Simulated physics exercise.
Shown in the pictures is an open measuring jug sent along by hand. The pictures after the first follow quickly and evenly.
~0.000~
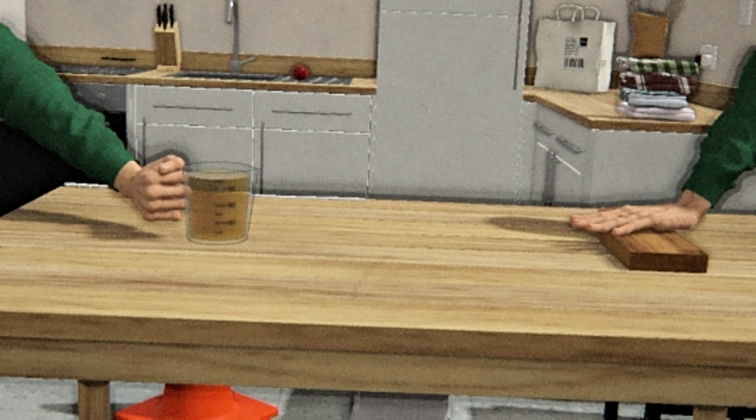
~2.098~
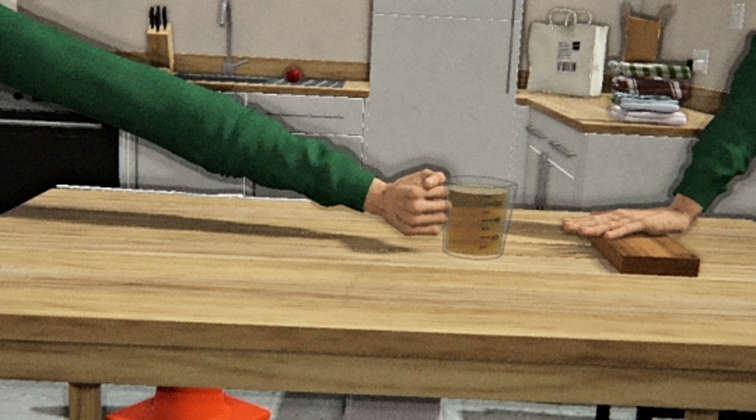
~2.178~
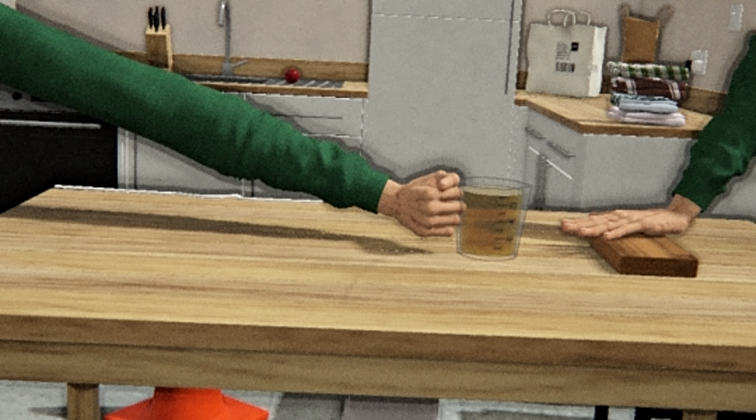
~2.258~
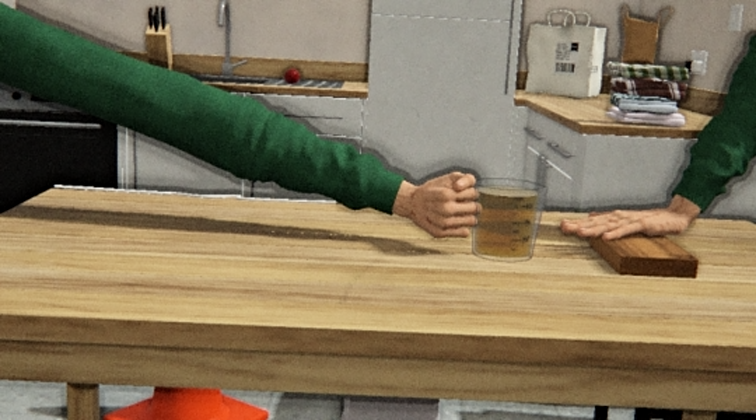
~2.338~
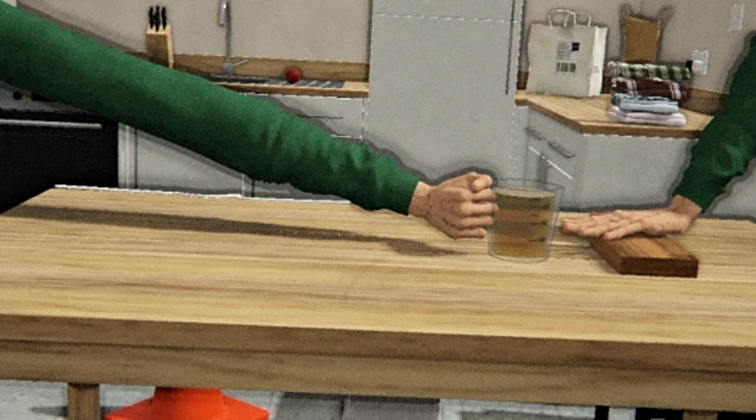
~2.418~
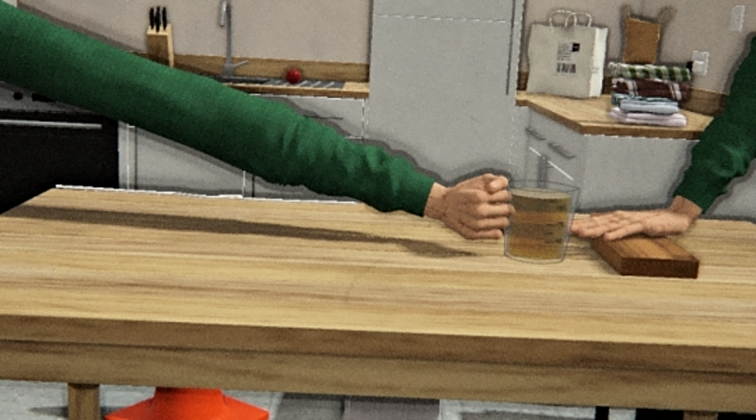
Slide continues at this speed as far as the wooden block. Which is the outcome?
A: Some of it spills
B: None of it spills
A, some of it spills.
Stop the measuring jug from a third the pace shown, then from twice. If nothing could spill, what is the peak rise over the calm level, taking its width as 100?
The rise comes to some 10 per cent in the first case and some 50 per cent in the second.
After 2.6 s, the measuring jug meets the wooden block.
After 2.7 s, the apple juice surges up the wall; some has gone over its rim.
After 4.0 s, the measuring jug stands at the wooden block; some has gone over its rim.
